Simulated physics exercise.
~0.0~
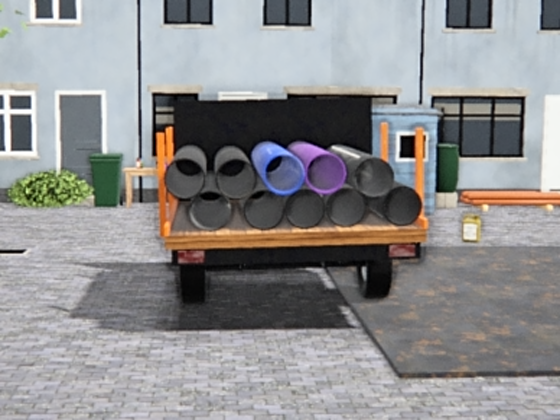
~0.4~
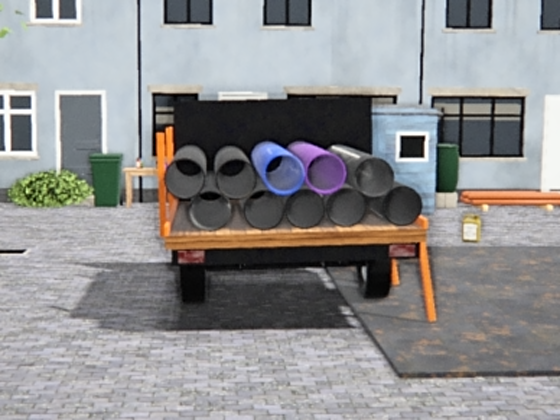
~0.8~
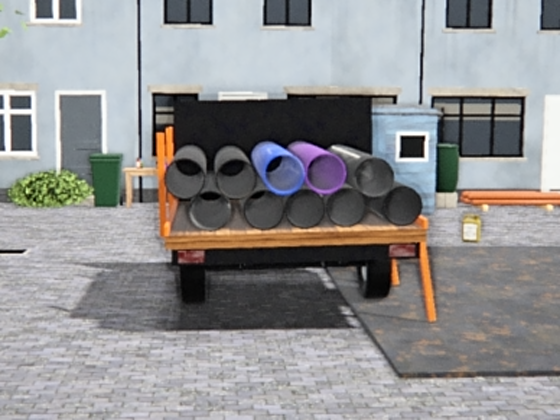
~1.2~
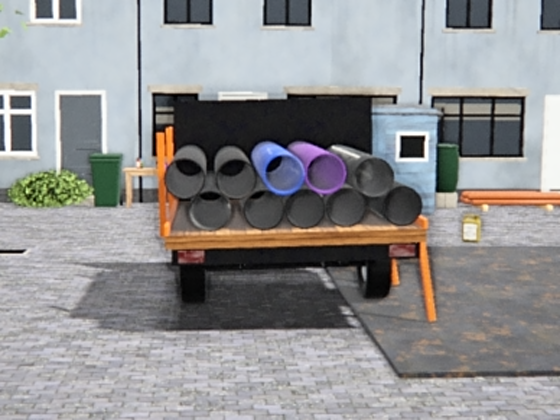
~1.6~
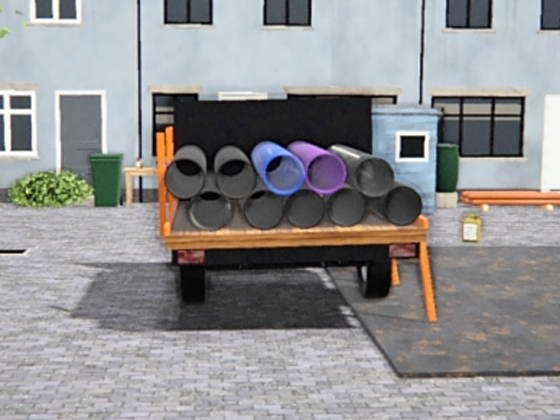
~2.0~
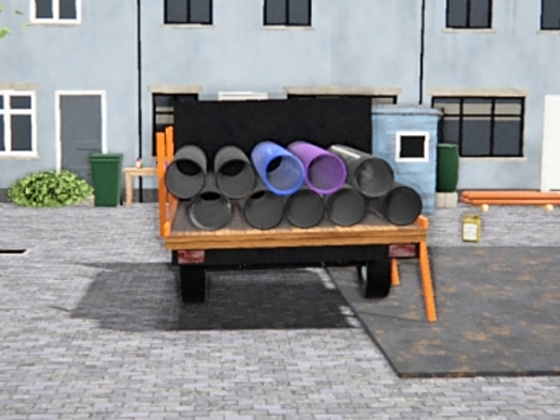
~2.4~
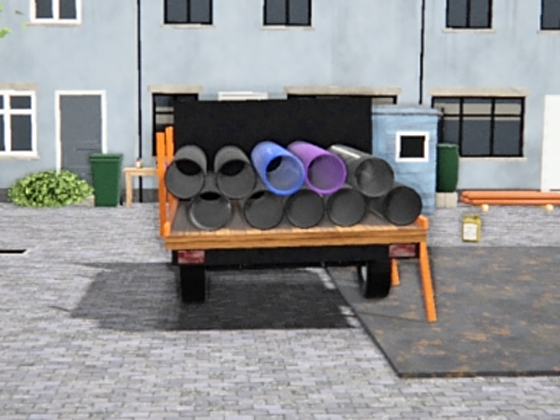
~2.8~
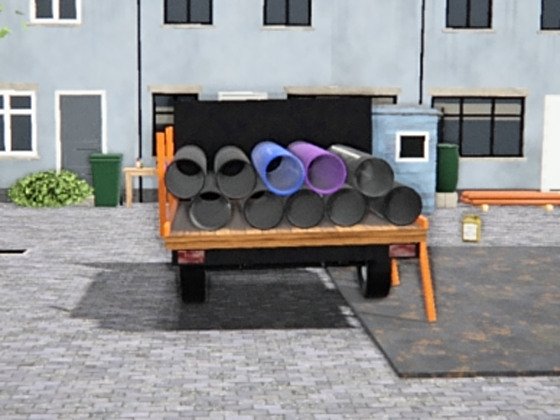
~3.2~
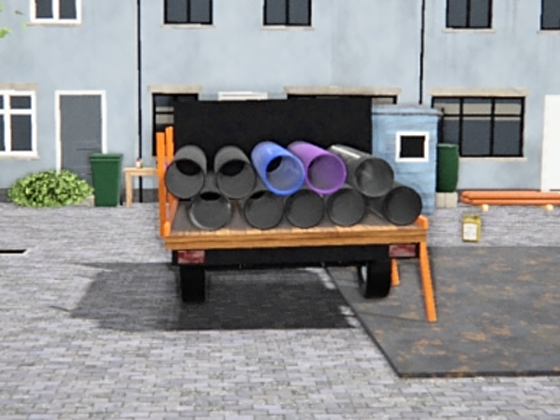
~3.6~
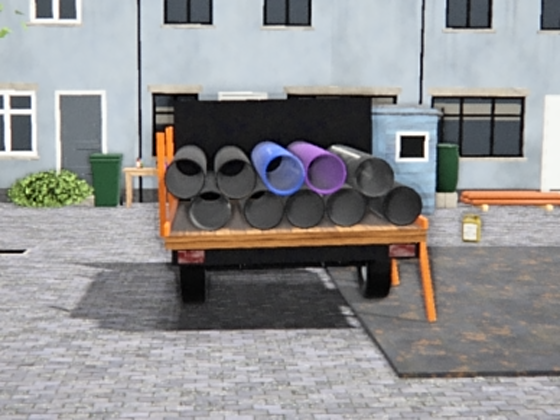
In a paved yard, the right posts of a trailer drop, but the stacked pipes stay put.
